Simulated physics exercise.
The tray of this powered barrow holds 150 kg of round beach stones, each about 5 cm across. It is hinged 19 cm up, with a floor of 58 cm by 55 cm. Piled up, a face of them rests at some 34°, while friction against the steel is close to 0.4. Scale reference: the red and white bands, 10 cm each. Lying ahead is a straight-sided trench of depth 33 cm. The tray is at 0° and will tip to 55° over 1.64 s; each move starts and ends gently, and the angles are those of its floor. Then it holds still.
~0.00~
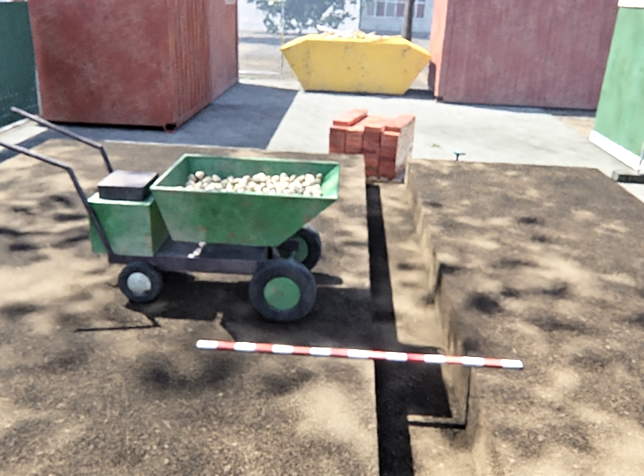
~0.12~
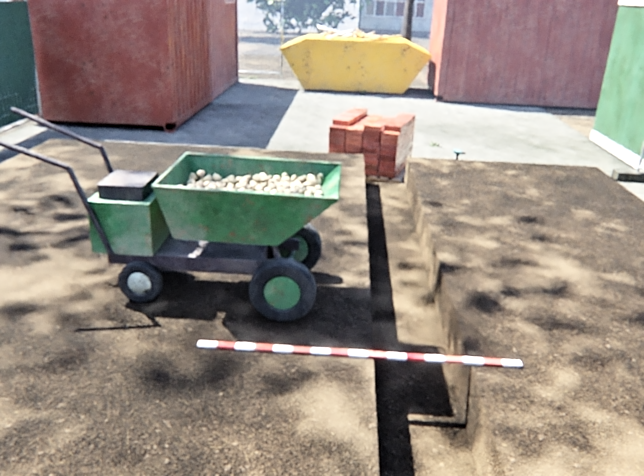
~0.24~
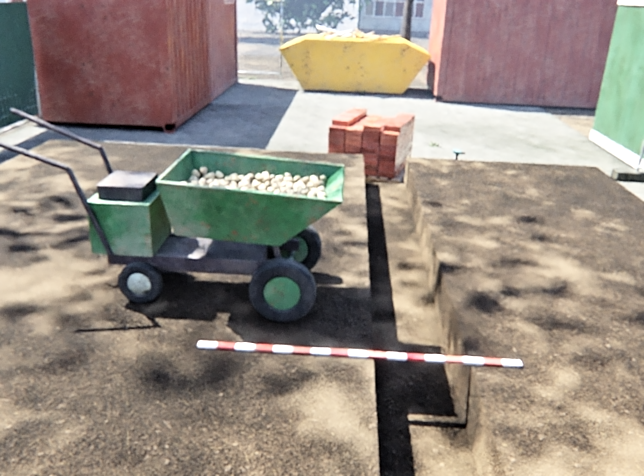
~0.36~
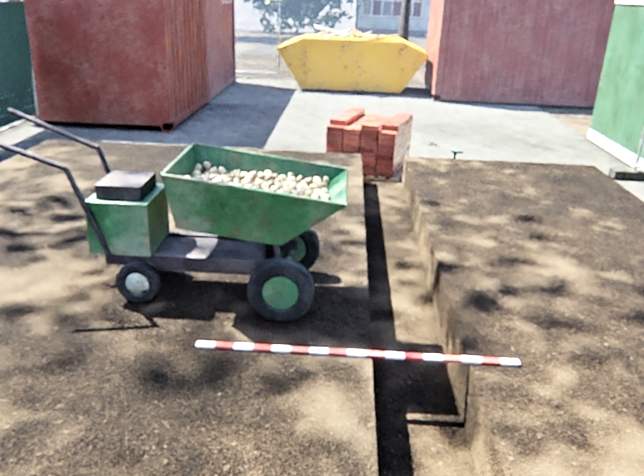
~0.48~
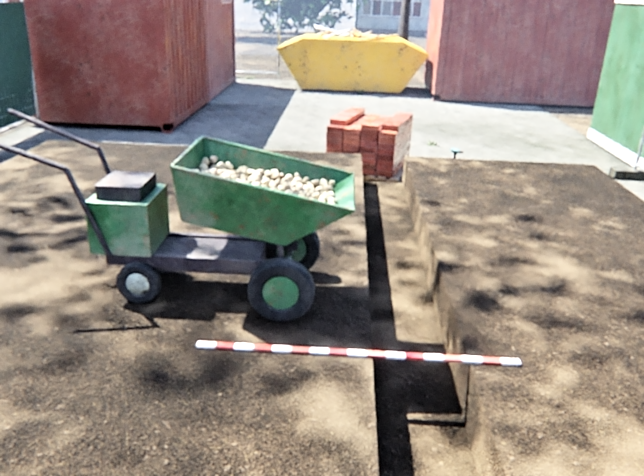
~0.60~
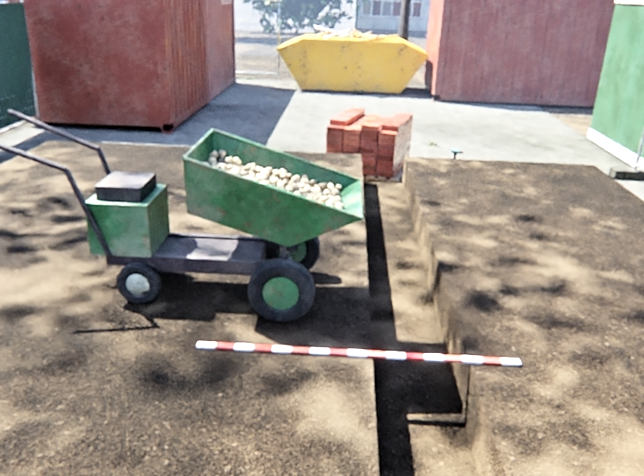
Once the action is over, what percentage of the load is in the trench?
About 94 in every hundred.
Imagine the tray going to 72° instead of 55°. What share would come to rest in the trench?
About 100 per cent would end up in the trench.
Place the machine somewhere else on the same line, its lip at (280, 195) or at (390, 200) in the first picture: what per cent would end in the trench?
75 and 45 %.
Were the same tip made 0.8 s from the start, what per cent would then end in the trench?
Close to 85 per cent then.
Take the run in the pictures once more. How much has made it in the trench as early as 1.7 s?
I'd put it near 20 per cent.
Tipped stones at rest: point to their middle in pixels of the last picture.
Their centre sits close to (412, 338).
After 1.2 s the floor is at 46°; 100 % in the tray; the foremost stones are at (377, 246).
After 1.7 s the floor is at 55°; 78 % in the tray, 22 % in the trench; the foremost stones are at (439, 336).
After 2.1 s the floor is at 55°; 47 % in the tray, 51 % in the trench, 1 % past the trench; the foremost stones are at (485, 303).
After 4.0 s the floor is at 55°; 5 % in the tray, 94 % in the trench, 2 % past the trench; the foremost stones are at (522, 307).
